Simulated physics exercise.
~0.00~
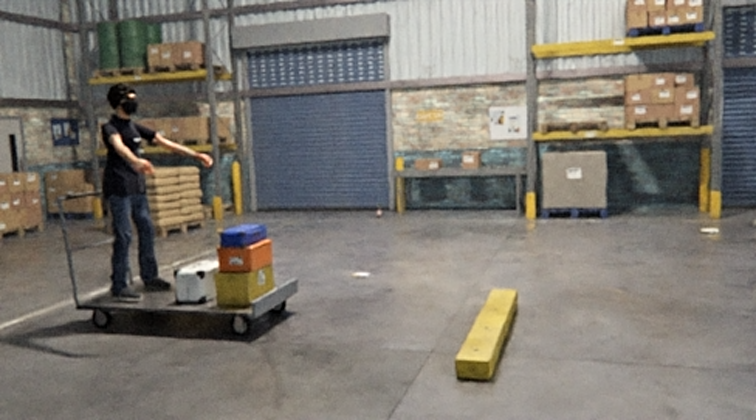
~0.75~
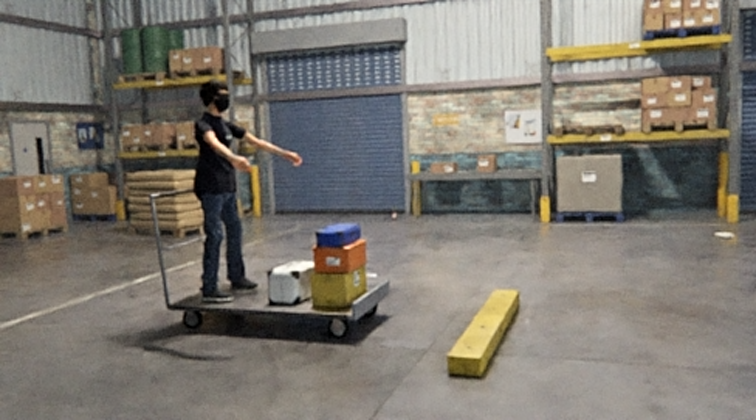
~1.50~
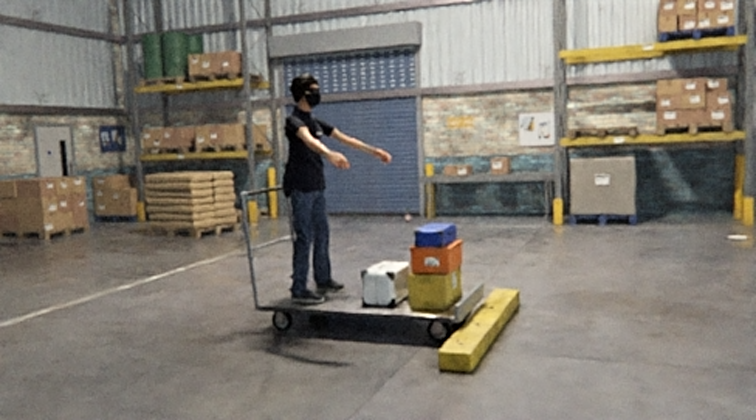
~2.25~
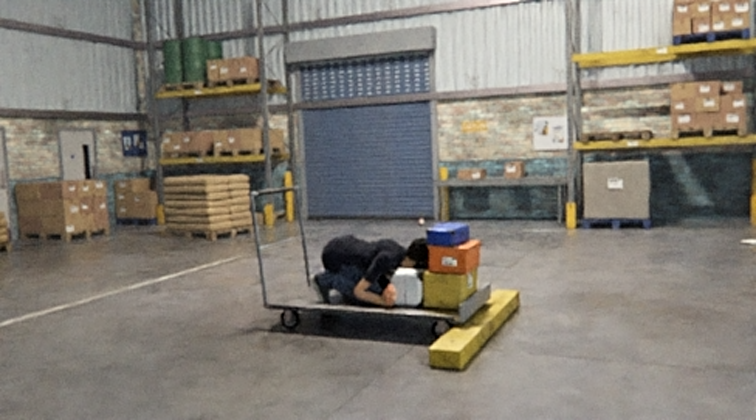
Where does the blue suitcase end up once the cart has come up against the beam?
It stays aboard the cart, still sitting on top of the orange tote at the front of the deck.
A masked person stood on a flat cart with arms held out as it rolled right toward a yellow beam and stopped against it. The person then crumpled forward onto the deck behind the cases, which all stayed aboard.
